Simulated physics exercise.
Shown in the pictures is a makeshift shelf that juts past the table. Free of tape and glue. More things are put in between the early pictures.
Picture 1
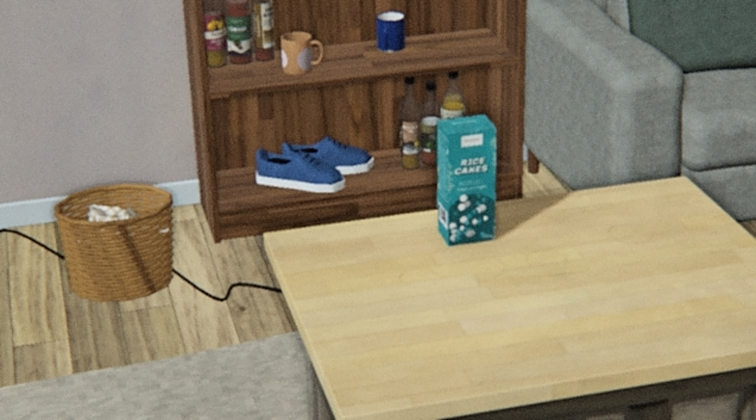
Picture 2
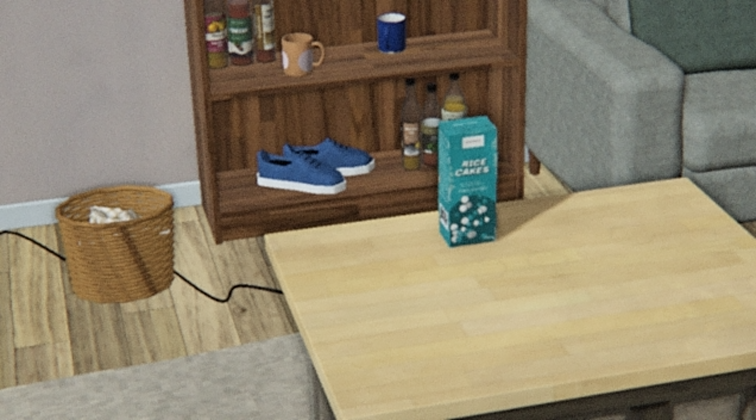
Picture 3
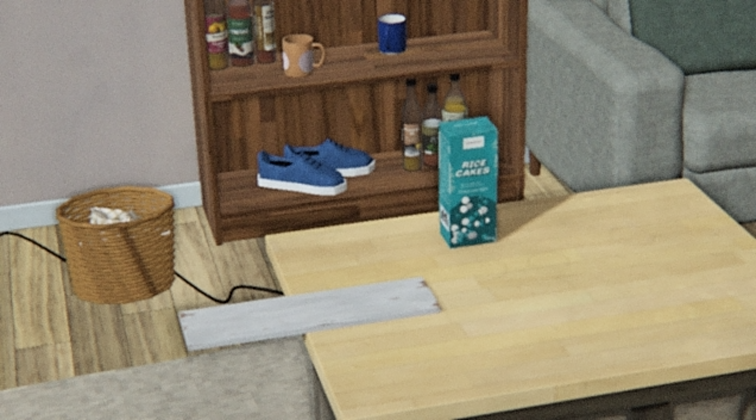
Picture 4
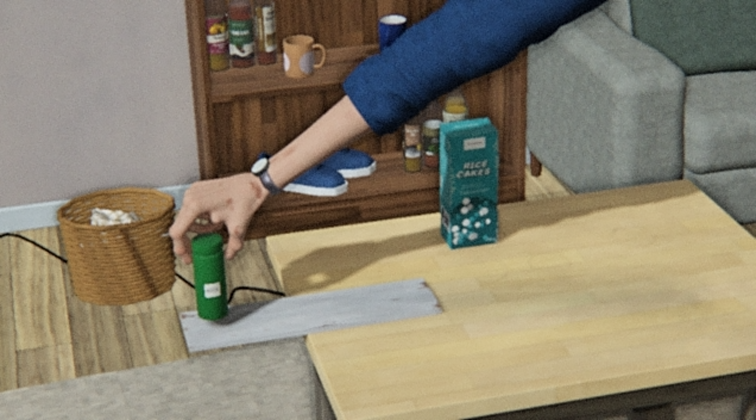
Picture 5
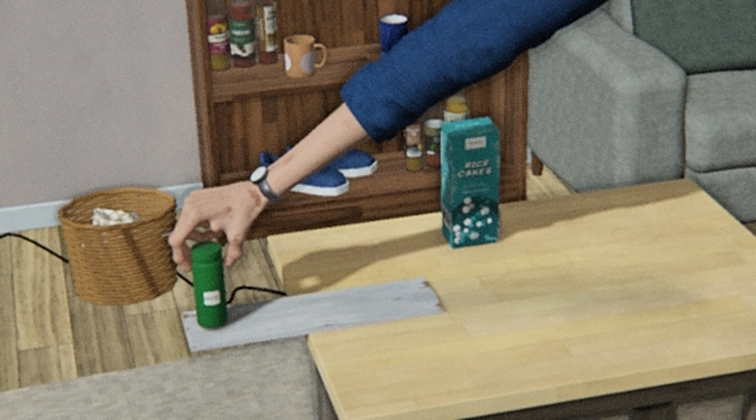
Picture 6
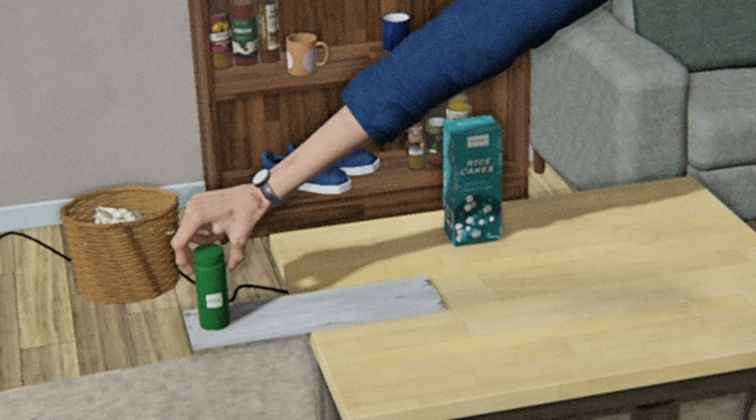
An arm in a blue sleeve reached in from the upper right and lowered a green shaker onto the left end of a grey board, which had appeared across the table's edge near a turquoise carton.
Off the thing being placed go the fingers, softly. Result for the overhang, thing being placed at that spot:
Ah, that fails - off it goes.
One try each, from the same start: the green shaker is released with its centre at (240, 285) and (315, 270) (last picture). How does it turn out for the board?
Trial 1 - falls; trial 2 - stable.
Then, 0.50 s later than the last frame, green shaker now down on the floor or falling; white board tilted by 66°.
Then, 0.70 s later than the last frame, white board now down on the floor or falling.
Then, 1.00 s later than the last frame, things are still on the move.
When it is over, down on the floor or falling, green shaker and white board; turquoise carton as before. The board tips off the edge.
